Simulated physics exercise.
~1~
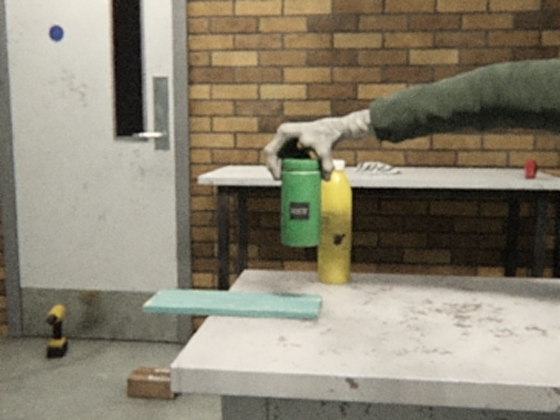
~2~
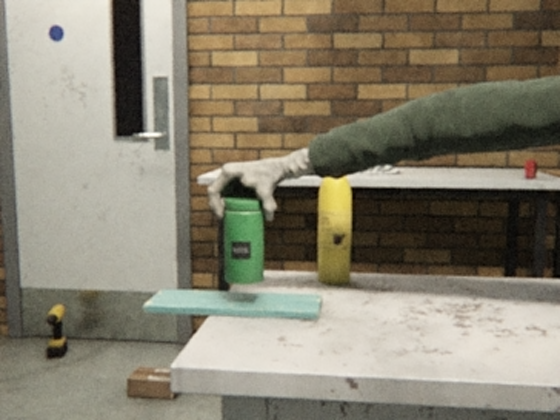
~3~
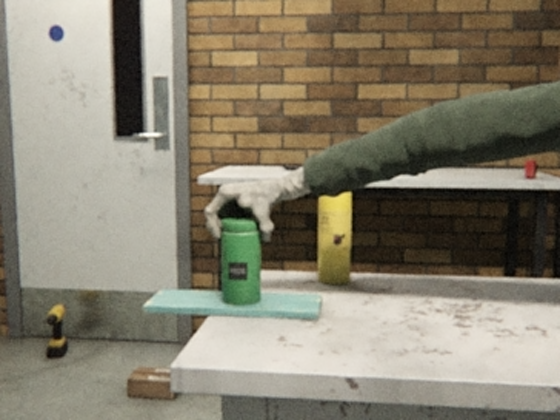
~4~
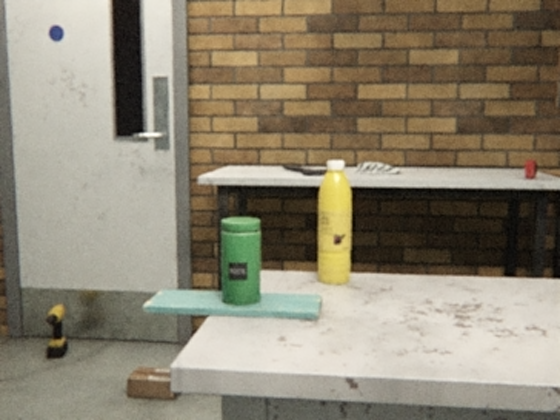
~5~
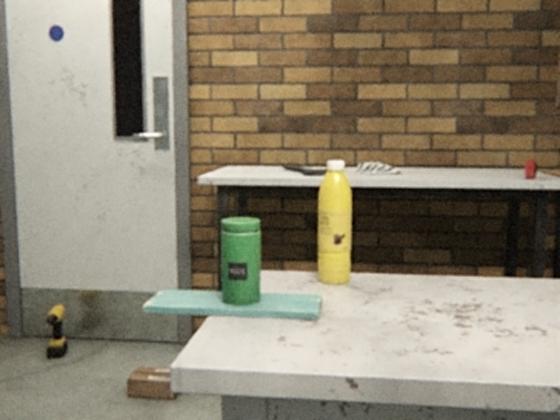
A gloved hand carried a green jar leftward past a yellow bottle and lowered it onto a turquoise board jutting over the table's edge. The hand let go and withdrew, and the jar stayed upright on the board, which held steady.
